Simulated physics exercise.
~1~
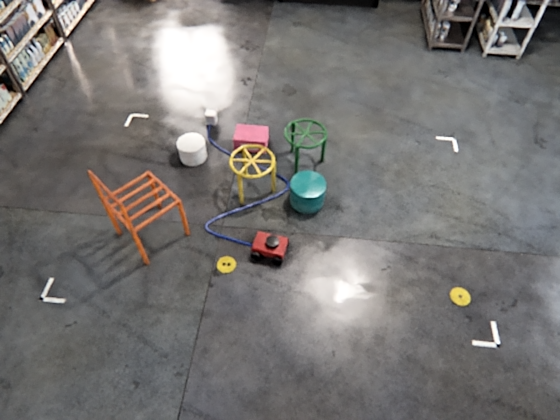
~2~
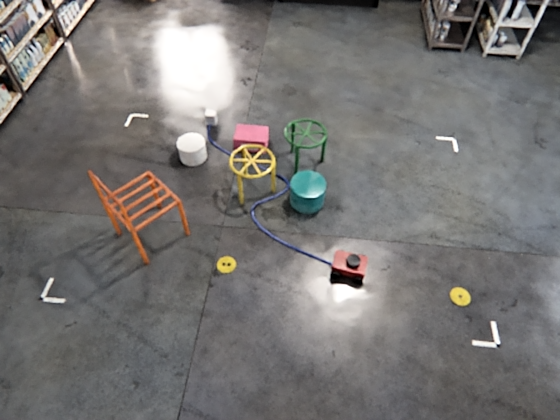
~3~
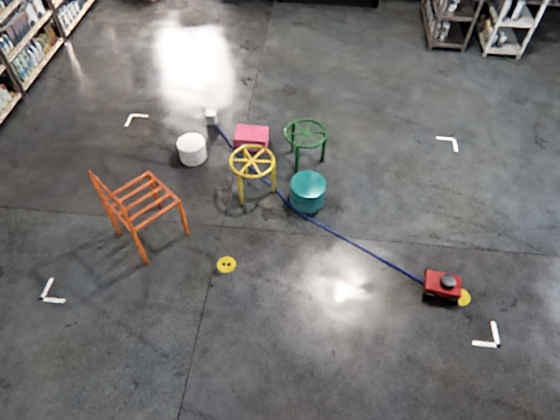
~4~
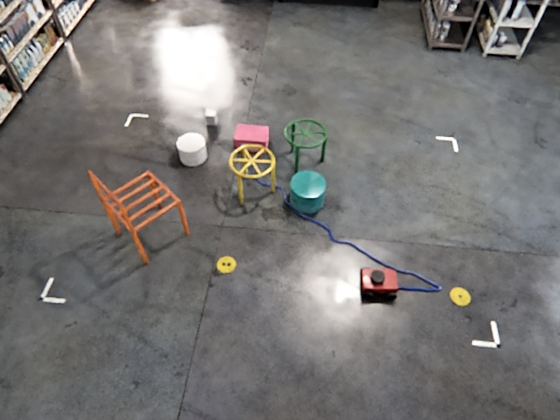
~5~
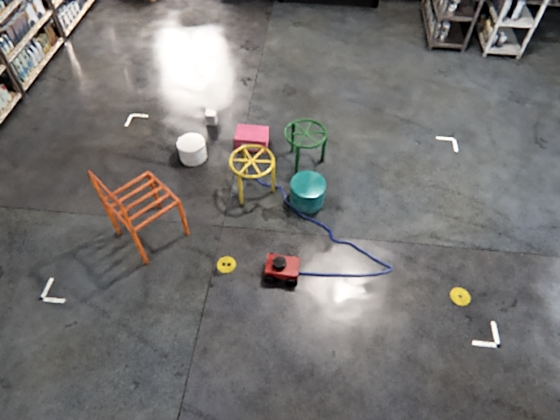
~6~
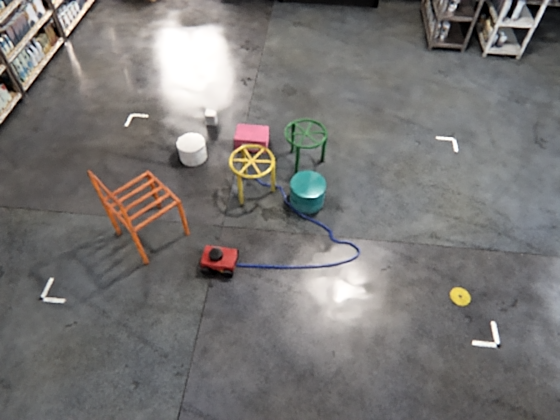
The clip shows a red cart trailing a blue lead past stools, tubs, a carton and an orange chair, rolling right to a yellow mark until the lead pulls straight and its plug comes out, then returning left to the other mark with the lead trailing unplugged.
